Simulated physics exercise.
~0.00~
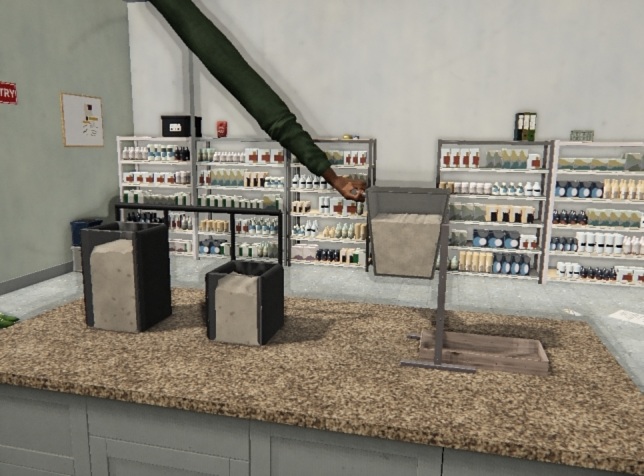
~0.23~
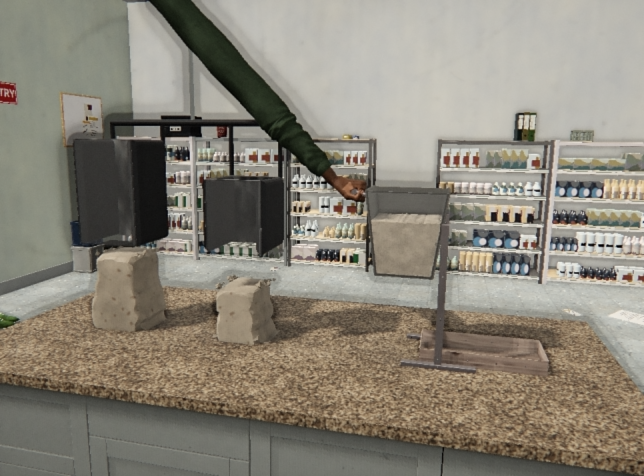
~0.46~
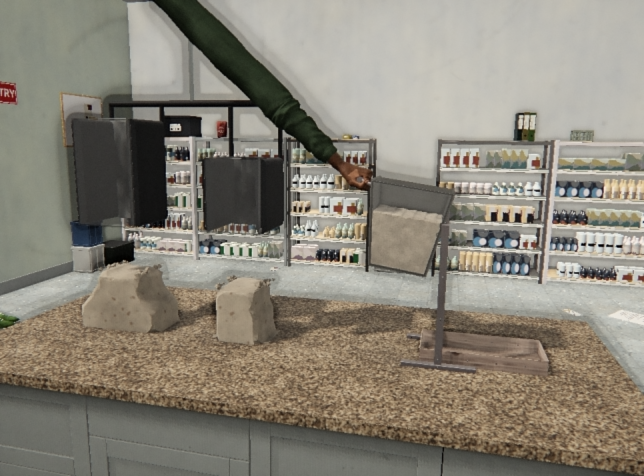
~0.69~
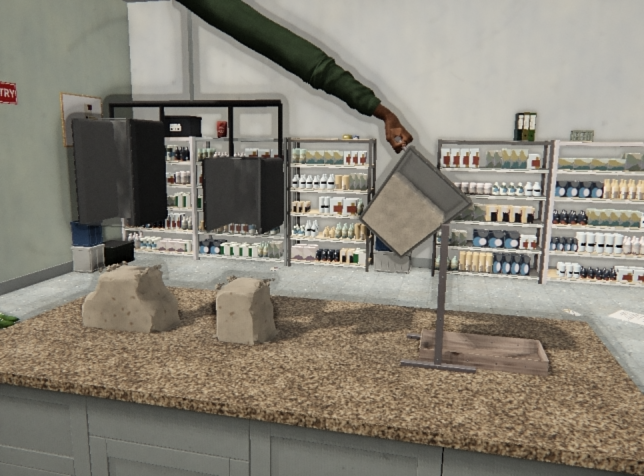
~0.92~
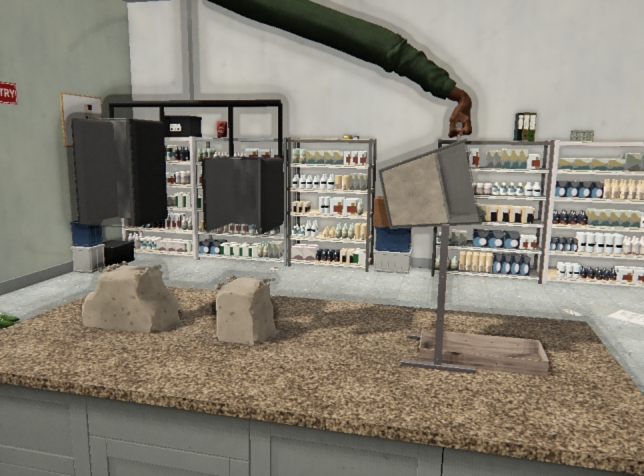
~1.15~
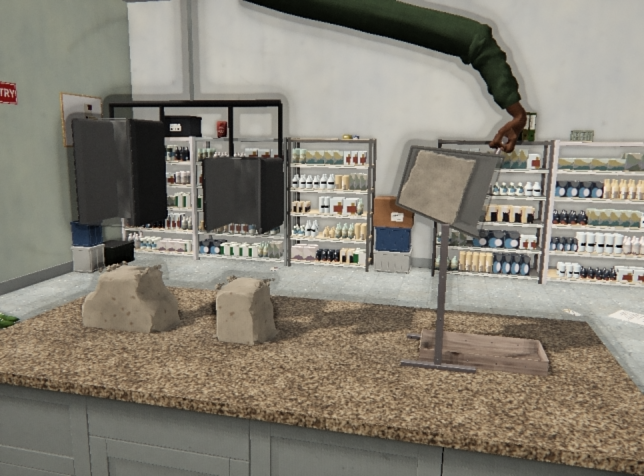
A shop-like room with pale walls and shelves of bottles is seen by a still camera from slightly above a speckled brown counter with grey cabinets. Two dark open boxes of grey-beige clay stand left, and a grey tub of clay hangs on a stand at right. The boxes lift off, the left block slumps lower, then a dark-green-sleeved arm turns the tub clockwise onto its side.
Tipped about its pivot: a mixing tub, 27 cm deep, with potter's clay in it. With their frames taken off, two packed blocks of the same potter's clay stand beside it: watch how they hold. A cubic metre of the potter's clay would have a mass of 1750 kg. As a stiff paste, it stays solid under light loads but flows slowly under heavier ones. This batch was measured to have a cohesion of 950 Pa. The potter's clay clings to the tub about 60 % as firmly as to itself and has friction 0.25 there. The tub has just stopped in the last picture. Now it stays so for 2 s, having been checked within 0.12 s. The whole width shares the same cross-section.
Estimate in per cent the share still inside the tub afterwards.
I would say about 42 percent.
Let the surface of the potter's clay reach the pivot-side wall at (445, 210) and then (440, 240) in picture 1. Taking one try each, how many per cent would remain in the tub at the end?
About 35 % and then about 55 %.
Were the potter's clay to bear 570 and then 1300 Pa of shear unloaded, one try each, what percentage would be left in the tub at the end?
About 35 % first, about 100 % second.
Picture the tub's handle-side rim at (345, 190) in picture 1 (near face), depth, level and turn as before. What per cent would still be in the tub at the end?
Then near 35 % stays in the tub.
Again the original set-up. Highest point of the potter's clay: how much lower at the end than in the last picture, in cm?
Roughly 11 cm.
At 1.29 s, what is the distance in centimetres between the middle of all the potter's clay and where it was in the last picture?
Some 4 cm.
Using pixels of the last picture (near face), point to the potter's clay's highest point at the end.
The highest point sits at around (440, 187).
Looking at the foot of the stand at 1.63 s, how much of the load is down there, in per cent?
0 per cent.
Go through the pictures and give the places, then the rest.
The first frame shows handle-side rim at (368, 191), tilt 0 degrees; crest of the potter's clay at (432, 223); block heights 33 cm, 21 cm (left to right).
The second frame shows handle-side rim at (368, 191), tilt 0 degrees; crest of the potter's clay at (432, 223); block heights 29 cm, 21 cm (left to right).
The third frame shows handle-side rim at (374, 180), tilt 8 degrees; crest of the potter's clay at (378, 212); block heights 22 cm, 21 cm (left to right).
The fourth frame shows handle-side rim at (411, 148), tilt 41 degrees; crest of the potter's clay at (396, 177); block heights 22 cm, 21 cm (left to right).
The fifth frame shows handle-side rim at (467, 141), tilt 77 degrees; crest of the potter's clay at (431, 155); block heights 22 cm, 21 cm (left to right).
The sixth frame shows handle-side rim at (505, 159), tilt 103 degrees; crest of the potter's clay at (424, 152); block heights 22 cm, 21 cm (left to right).
After 1.29 s, the tub is at 103 degrees and holds 100 %.
After 1.46 s, the tub is at 103 degrees and holds 84 %.
After 1.63 s, the tub is at 103 degrees and holds 55 %.
After 1.80 s, the tub is at 103 degrees and holds 42 %.
After 3.15 s, the tub is at 103 degrees and holds 42 %.
